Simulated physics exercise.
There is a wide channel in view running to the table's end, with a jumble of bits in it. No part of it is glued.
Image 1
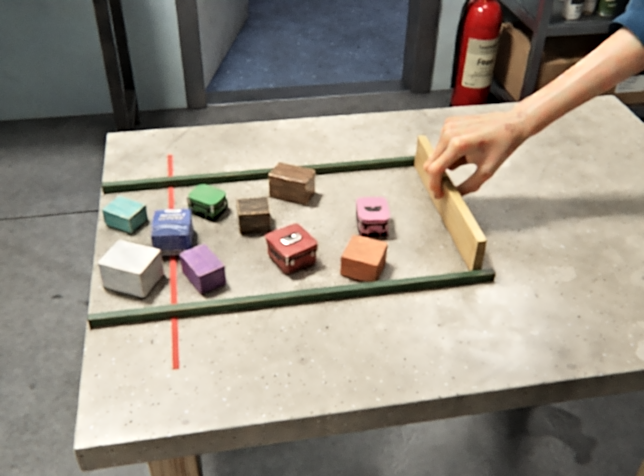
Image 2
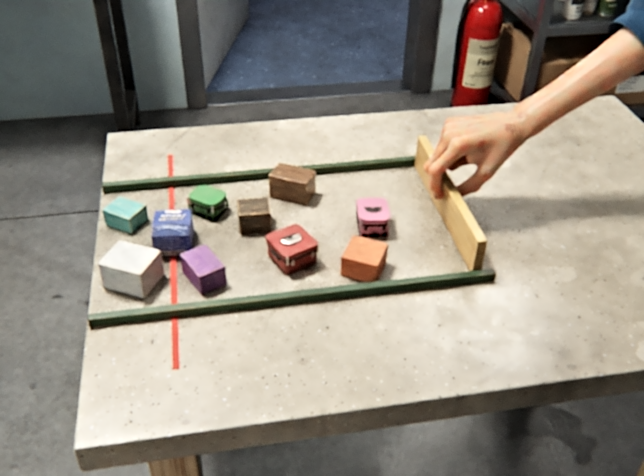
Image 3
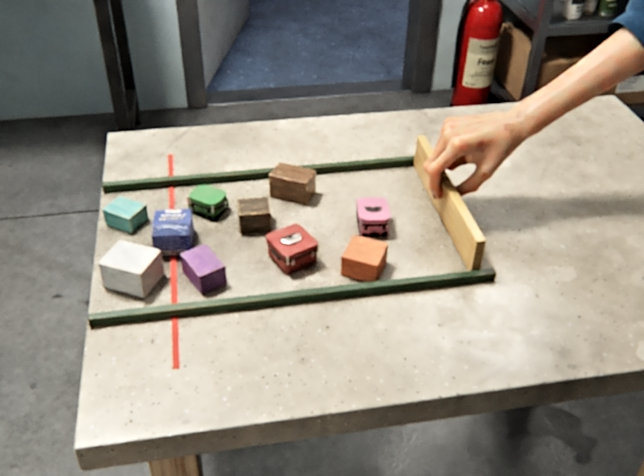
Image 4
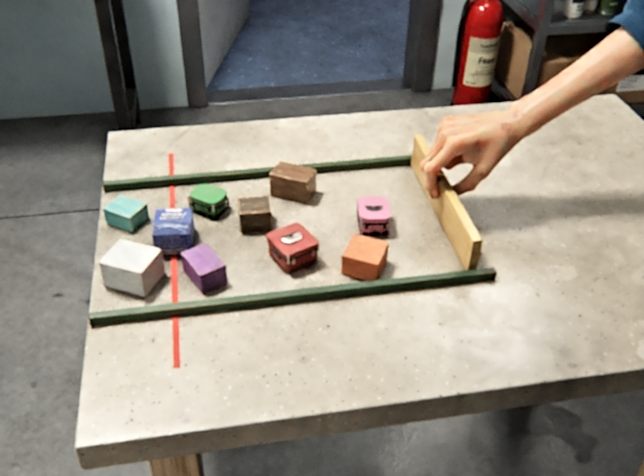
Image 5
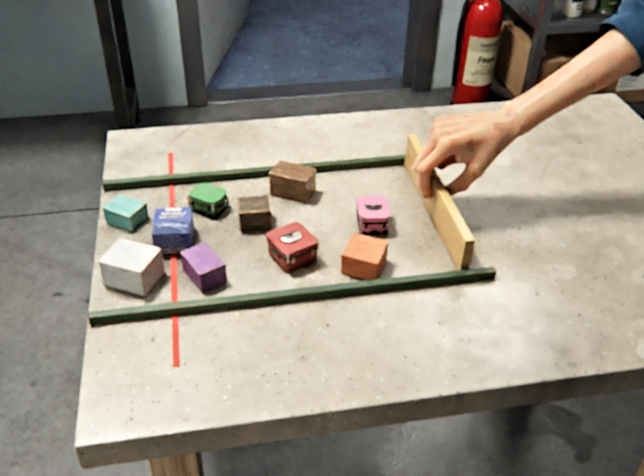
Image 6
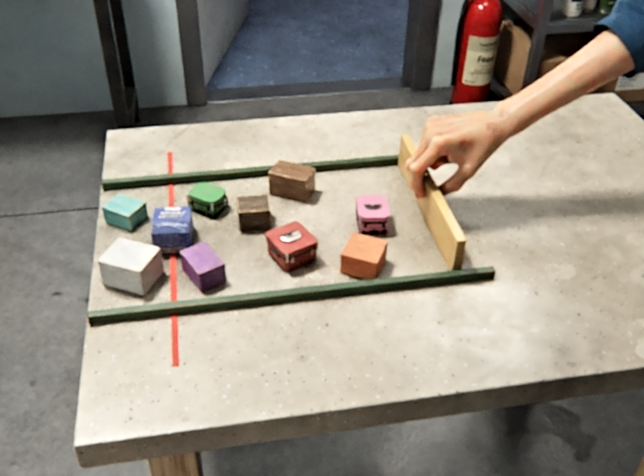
A hand held a wooden board upright across a channel on a table, then slid it slightly left toward the scattered colored blocks, which stayed where they were around a red line.
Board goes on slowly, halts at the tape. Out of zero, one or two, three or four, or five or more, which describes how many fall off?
The answer is one or two.
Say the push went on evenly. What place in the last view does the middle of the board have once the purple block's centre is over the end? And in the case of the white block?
First near (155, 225), second near (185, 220).
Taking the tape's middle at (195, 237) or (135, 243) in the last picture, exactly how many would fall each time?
Respectively 0 and 6.
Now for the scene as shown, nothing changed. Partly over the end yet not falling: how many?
3, I think.
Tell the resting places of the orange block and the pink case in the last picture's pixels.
The orange block at (153, 288), the pink case at (156, 236).
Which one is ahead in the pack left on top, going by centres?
That's the turquoise block.
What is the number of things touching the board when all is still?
I count 3 of them.
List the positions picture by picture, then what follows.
Turquoise block (125, 214); white block (132, 269); blue box (173, 233); board (446, 199); tape (172, 242), in the first frame.
White block (132, 269); brown block (293, 184), in the second frame.
Blue box (173, 232); black block (254, 215), in the third frame.
Turquoise block (127, 214); purple block (204, 268), in the fourth frame.
White block (132, 267); red case (292, 247), in the fifth frame.
Turquoise block (125, 212); white block (132, 266); blue box (173, 230); board (428, 198); tape (172, 239), in the sixth frame.
Soon after, none off yet; turquoise block at rest near (125, 212); white block at rest near (132, 266); blue box at rest near (173, 230).
Then, none off yet; turquoise block at rest near (125, 212); white block at rest near (132, 266); blue box moving near (167, 231).
At rest, the number that fall off is one or two; fallen, white block.
